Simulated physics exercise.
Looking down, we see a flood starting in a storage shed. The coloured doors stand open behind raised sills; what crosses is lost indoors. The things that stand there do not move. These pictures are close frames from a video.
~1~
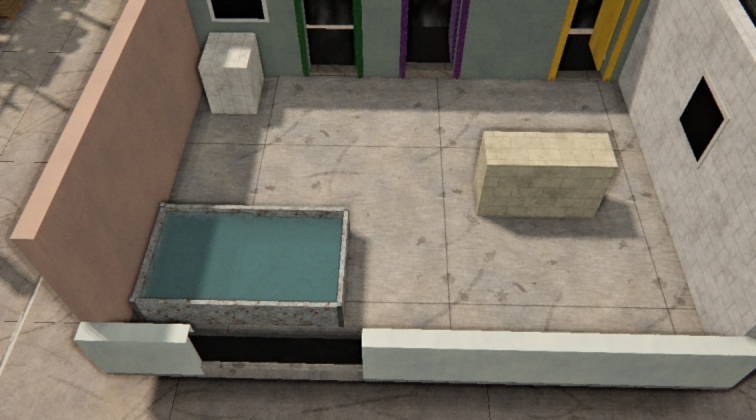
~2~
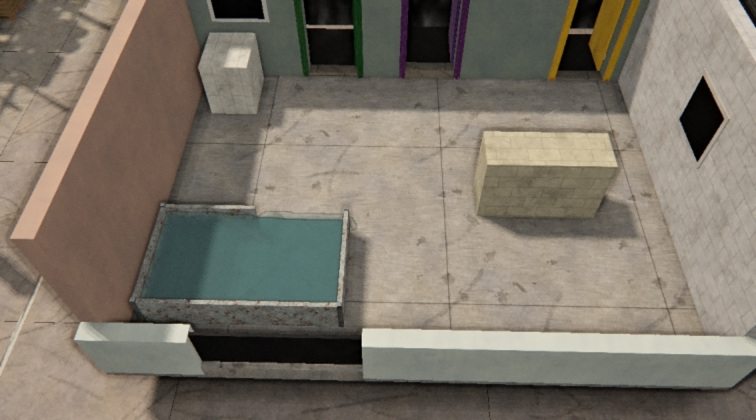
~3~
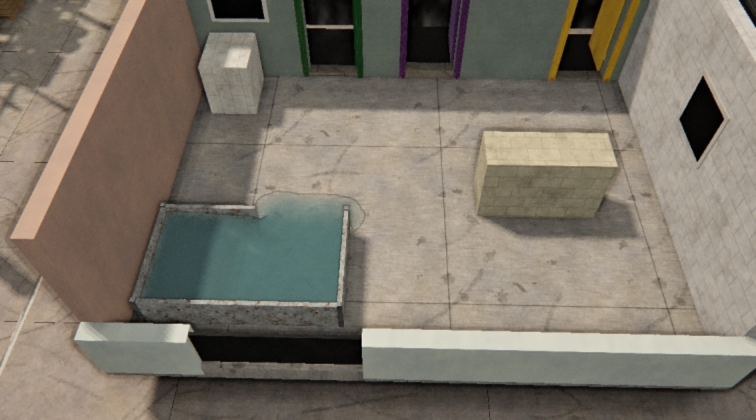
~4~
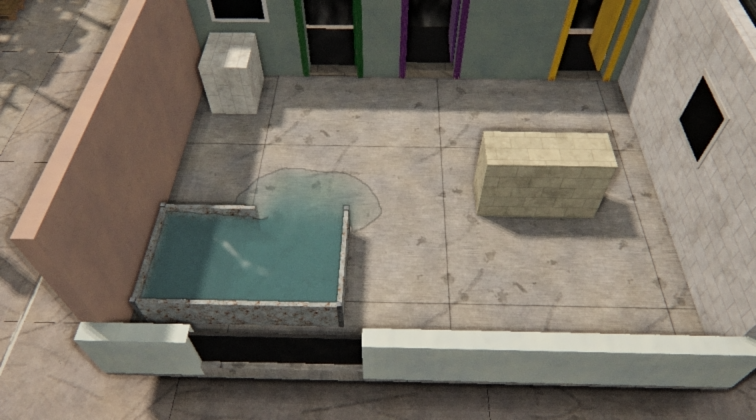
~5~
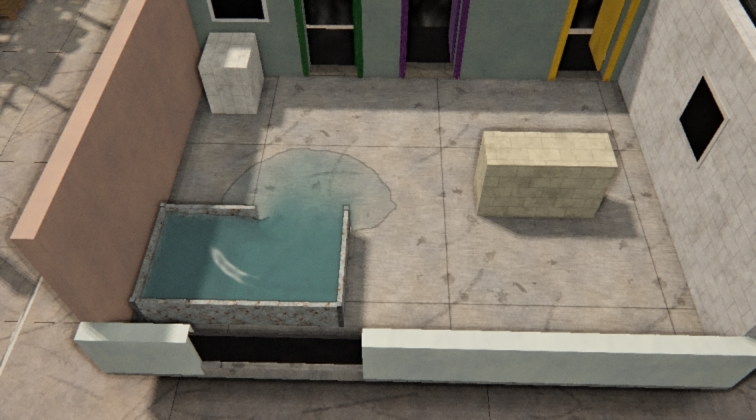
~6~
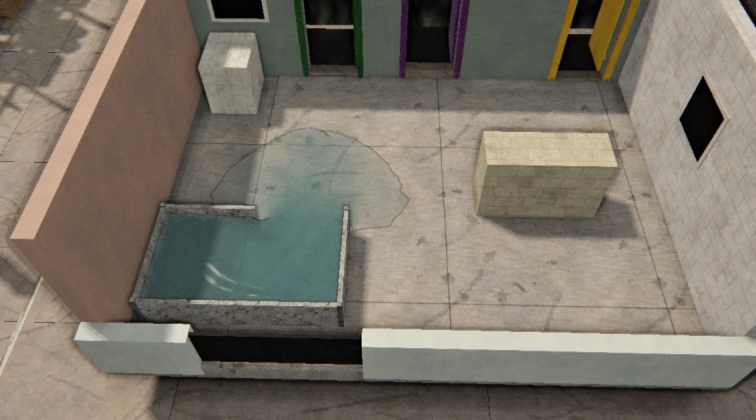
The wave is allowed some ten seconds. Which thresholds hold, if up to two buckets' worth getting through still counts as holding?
The yellow door does not hold; the green door does not hold; the purple door holds.
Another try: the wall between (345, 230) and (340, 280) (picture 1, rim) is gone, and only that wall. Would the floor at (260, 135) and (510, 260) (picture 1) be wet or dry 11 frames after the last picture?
Point one not reached; point two reached.
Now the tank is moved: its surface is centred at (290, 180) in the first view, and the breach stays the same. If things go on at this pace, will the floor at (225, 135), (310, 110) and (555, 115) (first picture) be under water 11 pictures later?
Bone-dry, soaked, bone-dry.
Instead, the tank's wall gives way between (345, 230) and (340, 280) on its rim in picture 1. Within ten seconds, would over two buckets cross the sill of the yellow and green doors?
Door check - yellow door exceeds it, green door does not exceed it.
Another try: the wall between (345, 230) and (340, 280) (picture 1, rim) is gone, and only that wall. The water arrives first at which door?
The purple door.
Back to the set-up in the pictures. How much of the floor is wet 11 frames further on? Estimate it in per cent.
Near 35 in a hundred.
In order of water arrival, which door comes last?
Going by the pictures, I'd say the yellow one.
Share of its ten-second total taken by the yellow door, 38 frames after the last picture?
Something like 20 in a hundred.
A moment on, water covers 25 % of the floor; the yellow door not reached, the green door wet at the sill, nothing in, the purple door not reached.
Next, water covers 35 % of the floor; the yellow door not reached, the green door over two buckets in, the purple door wet at the sill, nothing in.
Then, water covers 50 % of the floor; the yellow door wet at the sill, nothing in, the green door far over two buckets in, the purple door wet at the sill, nothing in.
Later, water covers 60 % of the floor; the yellow door under two buckets in, the green door far over two buckets in, the purple door wet at the sill, nothing in.
In the end, water covers 80 % of the floor; the yellow door over two buckets in, the green door far over two buckets in, the purple door wet at the sill, nothing in.
